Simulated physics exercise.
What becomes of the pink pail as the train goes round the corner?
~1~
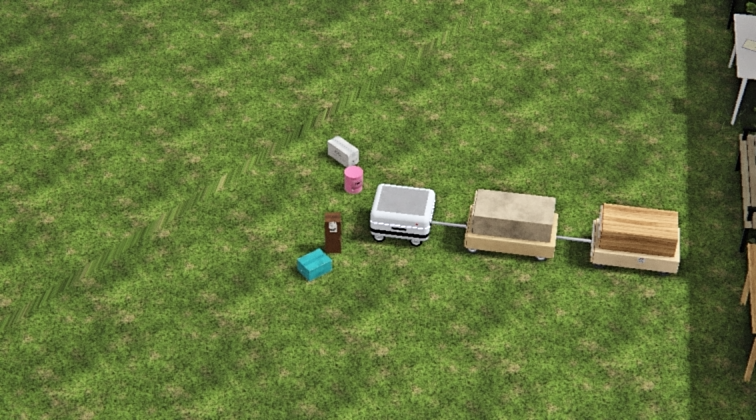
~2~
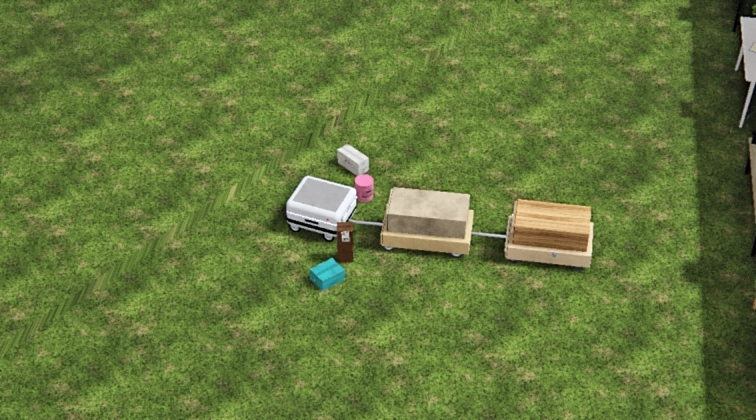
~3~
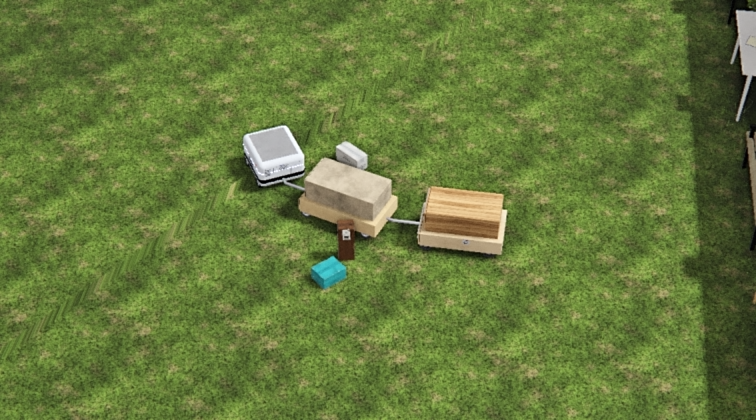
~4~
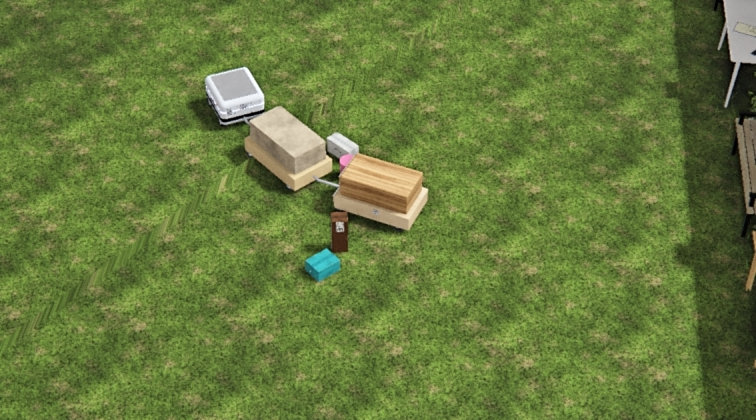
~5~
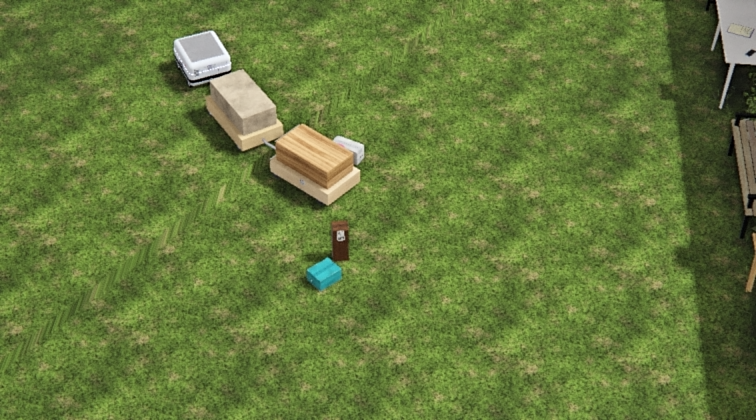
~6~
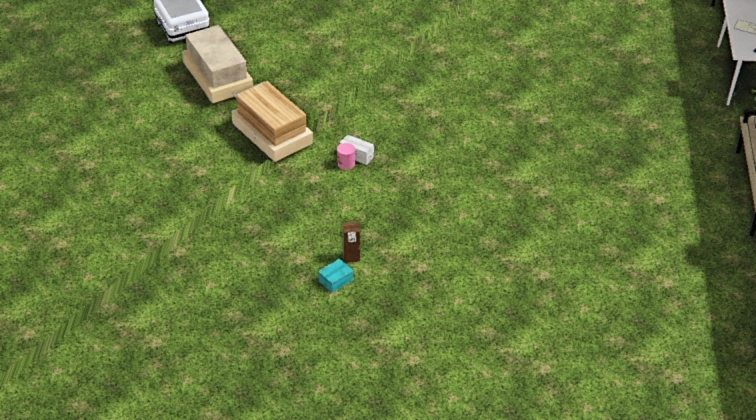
The pink pail leaves its spot and ends up farther up the lawn, still upright and right beside the white box.
